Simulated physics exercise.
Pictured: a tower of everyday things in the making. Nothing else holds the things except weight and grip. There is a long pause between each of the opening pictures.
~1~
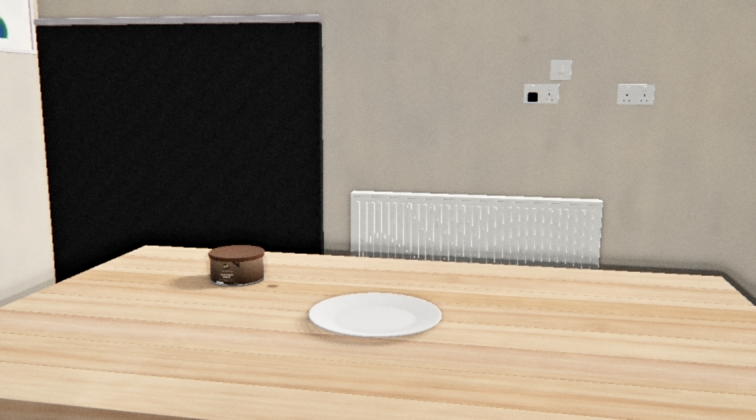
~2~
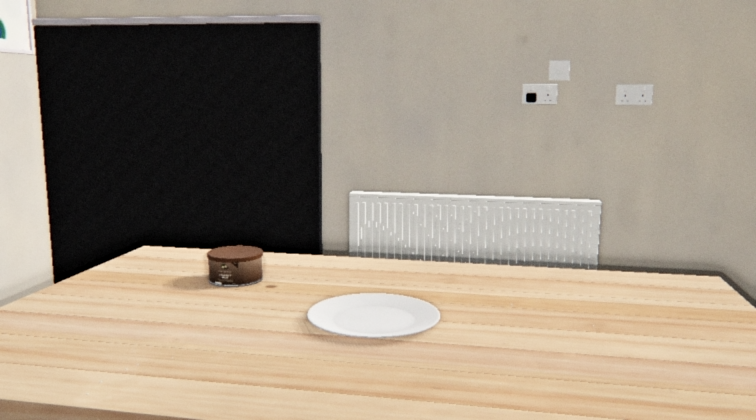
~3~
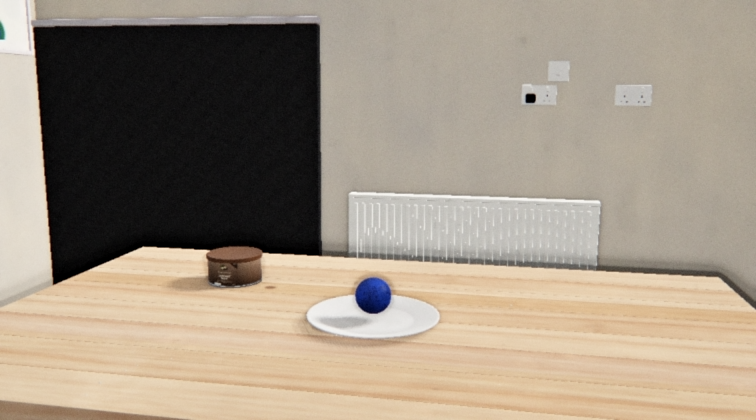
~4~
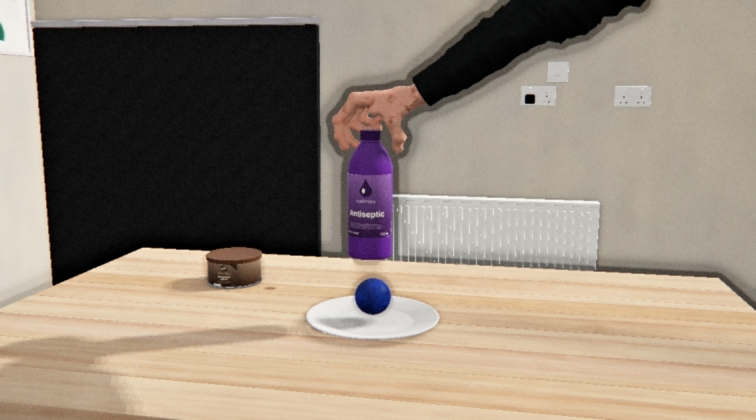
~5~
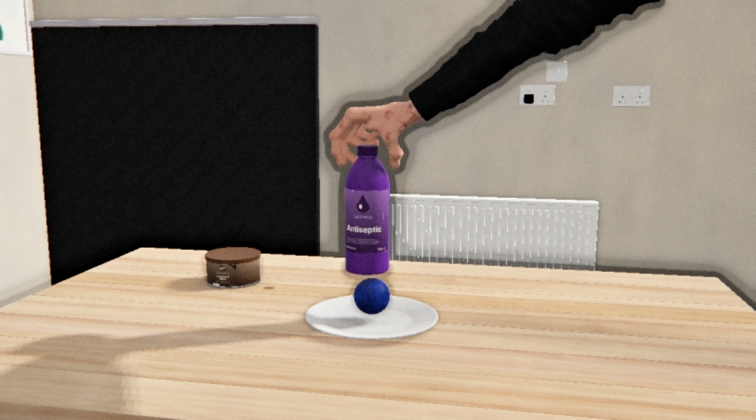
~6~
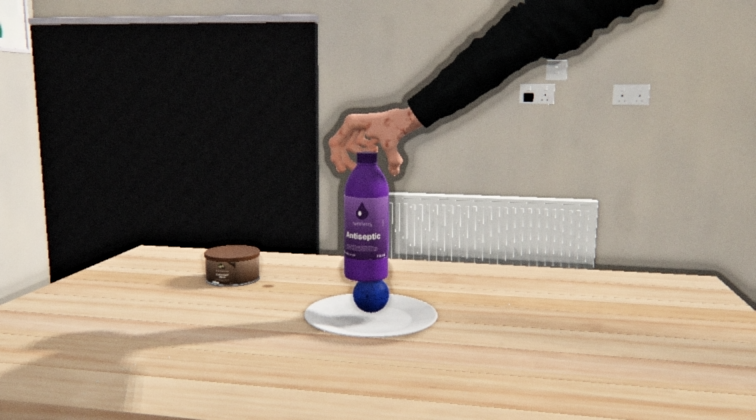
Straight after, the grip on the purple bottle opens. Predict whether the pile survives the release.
It falls down.
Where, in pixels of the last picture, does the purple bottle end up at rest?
End spot: Near (281, 290).
Then, 0.50 s on from there, purple bottle now fallen.
Then, 0.60 s on from there, things are still on the move.
In the end, fallen, purple bottle; the other 3 unmoved. At the end, from the last picture's camera, purple bottle near (281, 290). The pile gives way.
